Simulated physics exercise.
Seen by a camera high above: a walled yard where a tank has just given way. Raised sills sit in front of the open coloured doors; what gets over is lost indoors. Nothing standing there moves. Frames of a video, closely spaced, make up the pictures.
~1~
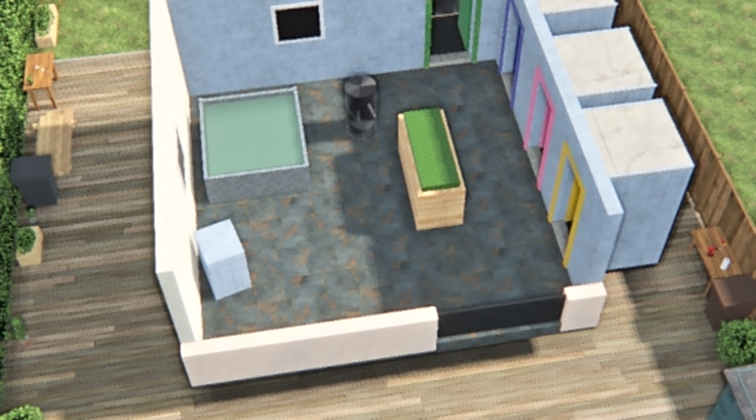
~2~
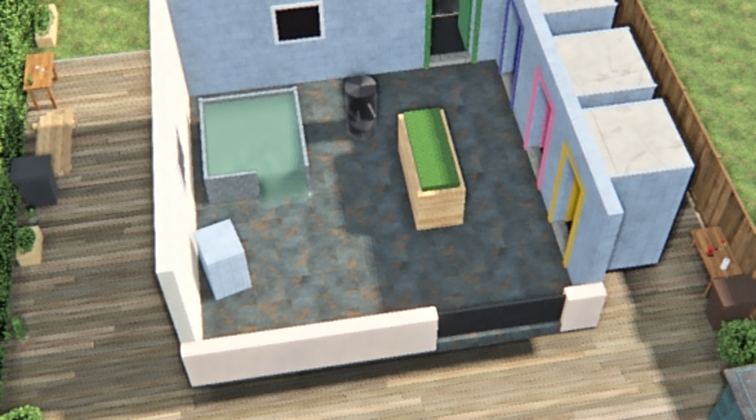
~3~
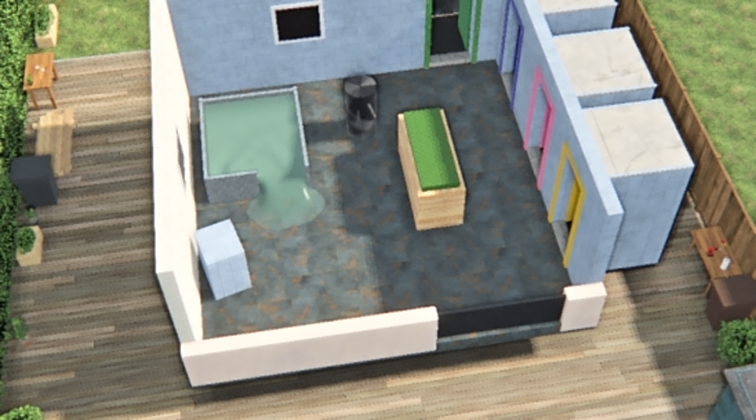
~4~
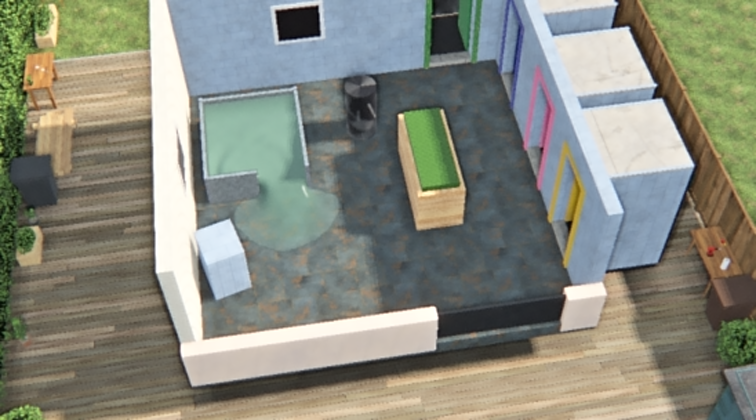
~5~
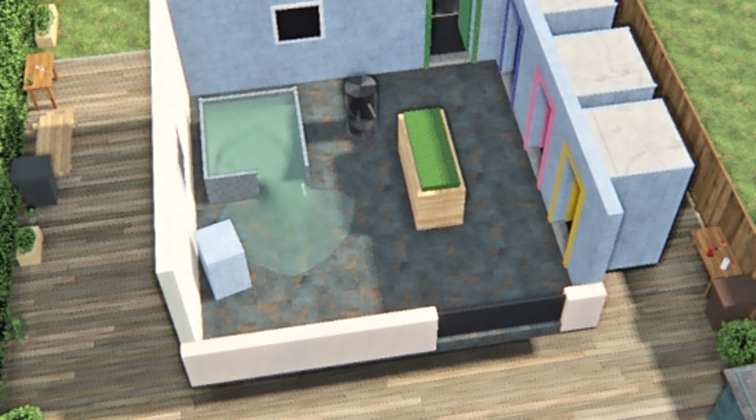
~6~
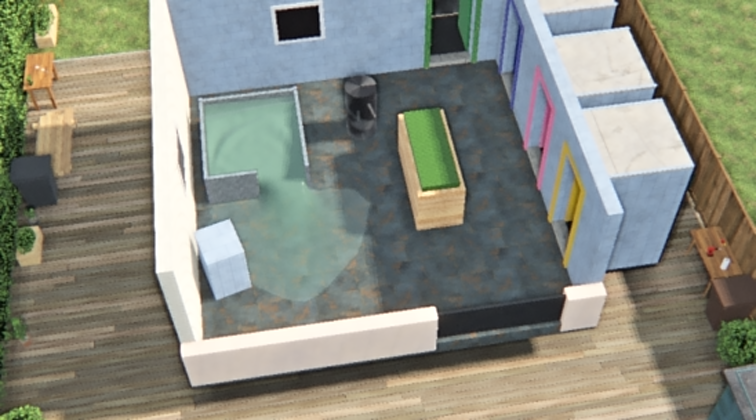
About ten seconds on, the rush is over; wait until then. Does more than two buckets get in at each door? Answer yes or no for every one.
Yellow door: Yes, blue door: No, green door: No, pink door: No.
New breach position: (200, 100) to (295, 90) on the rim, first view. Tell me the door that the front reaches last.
Door marked yellow.
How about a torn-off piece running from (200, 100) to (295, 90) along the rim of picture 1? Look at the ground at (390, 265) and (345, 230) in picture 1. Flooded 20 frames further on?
Taking them in turn: Untouched and untouched.
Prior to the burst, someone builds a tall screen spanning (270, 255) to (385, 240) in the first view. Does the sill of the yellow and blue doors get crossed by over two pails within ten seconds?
Yellow door falls short; blue door falls short.
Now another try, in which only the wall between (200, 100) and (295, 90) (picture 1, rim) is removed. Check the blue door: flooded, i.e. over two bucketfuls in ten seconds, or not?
The blue door crosses the line.
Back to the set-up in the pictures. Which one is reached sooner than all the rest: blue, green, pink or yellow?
Go with the one in yellow.
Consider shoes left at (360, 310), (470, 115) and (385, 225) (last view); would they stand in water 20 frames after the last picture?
The three points read soaked through, clear and soaked through.
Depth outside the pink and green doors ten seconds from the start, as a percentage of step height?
Roughly 60 % and 100 %, respectively.
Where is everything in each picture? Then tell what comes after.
The first frame shows still water in the water tank at (253, 135).
In the second frame, water pours out at (283, 183) and has run to (260, 201).
In the third frame, the front is at (266, 226), out from the gap at (283, 184).
In the fourth frame, water pours out at (283, 185) and has run to (281, 248).
In the fifth frame, the front is at (304, 269), out from the gap at (283, 185).
In the sixth frame, water pours out at (283, 184) and has run to (311, 294).
A moment on, water covers 25 % of the floor; the yellow door not reached, the blue door not reached, the green door not reached, the pink door not reached.
Next, water covers 40 % of the floor; the yellow door not reached, the blue door not reached, the green door not reached, the pink door not reached.
Then, water covers 45 % of the floor; the yellow door wet at the sill, nothing in, the blue door not reached, the green door not reached, the pink door not reached.
Later, water covers 65 % of the floor; the yellow door over two buckets in, the blue door not reached, the green door not reached, the pink door wet at the sill, nothing in.
In the end, water covers 85 % of the floor; the yellow door far over two buckets in, the blue door wet at the sill, nothing in, the green door wet at the sill, nothing in, the pink door wet at the sill, nothing in.
